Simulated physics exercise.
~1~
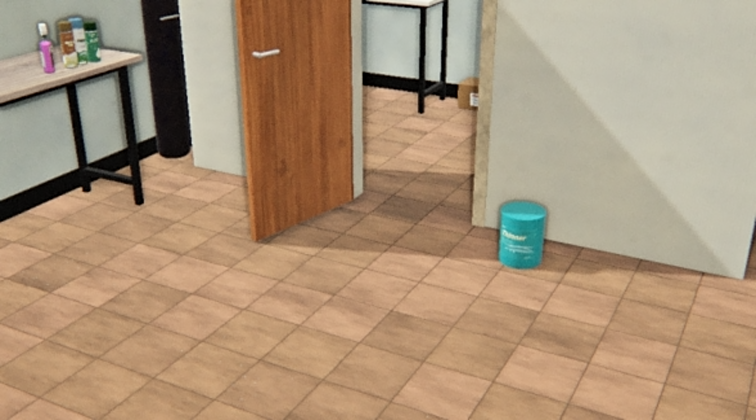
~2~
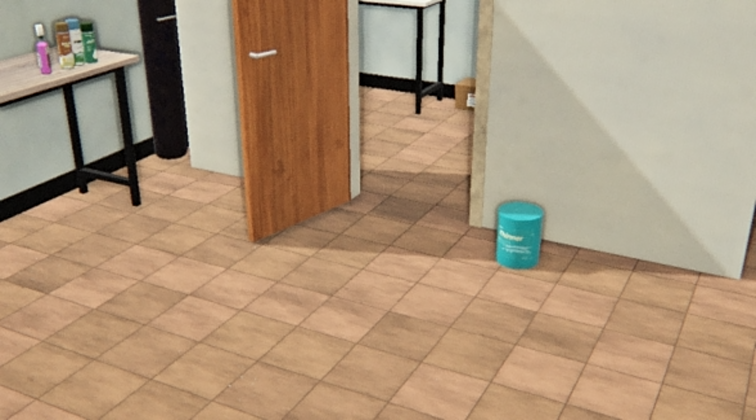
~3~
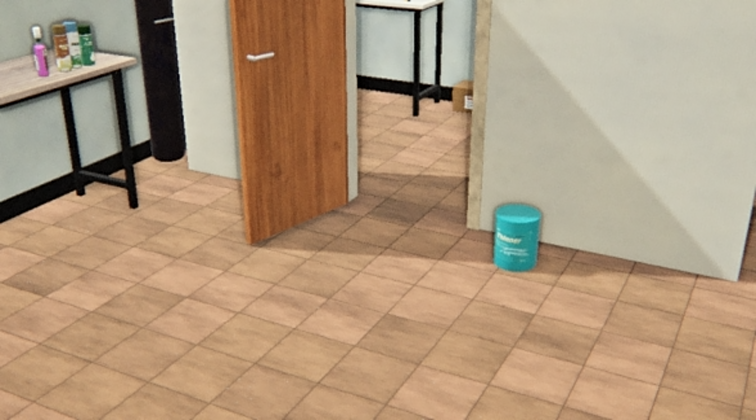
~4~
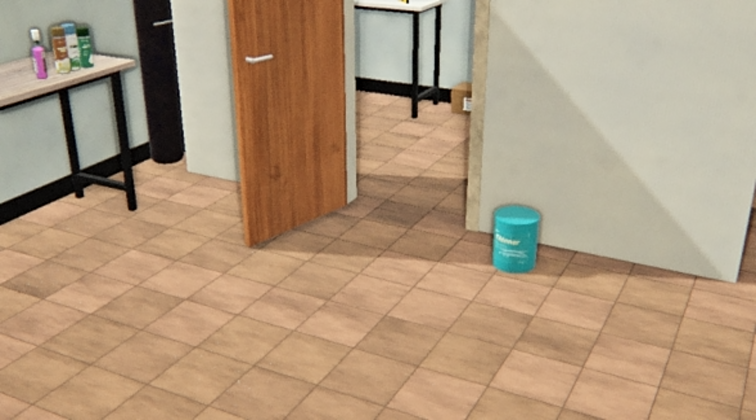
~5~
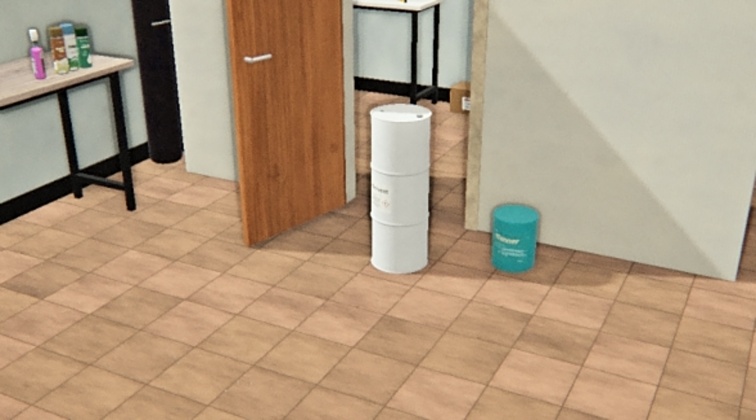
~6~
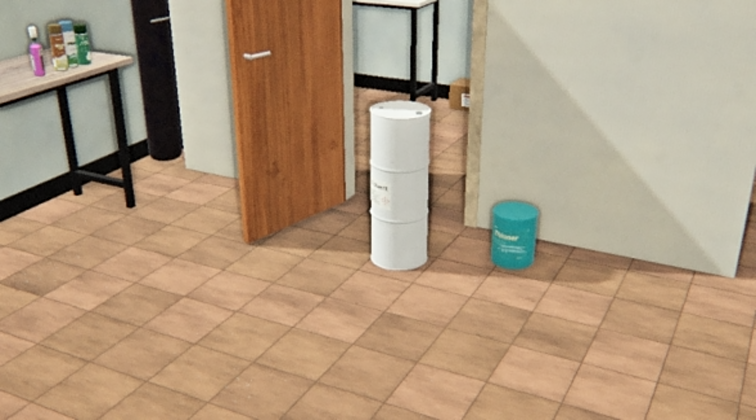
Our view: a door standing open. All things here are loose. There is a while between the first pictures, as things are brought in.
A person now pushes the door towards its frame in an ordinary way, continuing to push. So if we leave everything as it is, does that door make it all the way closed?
Watch it - the door won't go any further partway along.
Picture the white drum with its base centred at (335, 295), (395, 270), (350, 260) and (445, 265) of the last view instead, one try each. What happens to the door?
On the first go it makes it all the way, then it makes it all the way, then it doesn't make it all the way, and last it makes it all the way.
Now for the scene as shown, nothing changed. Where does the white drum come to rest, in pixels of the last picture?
It ends up near (408, 186).
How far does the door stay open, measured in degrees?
Some 50° open.
Then, 0.70 s on from there, open by 89°.
Then, 1.10 s on from there, open by 73°.
Then, 1.60 s on from there, open by 51°.
In the end, open by 49°; both unmoved. At the end, from the last picture's camera, white drum near (408, 186).
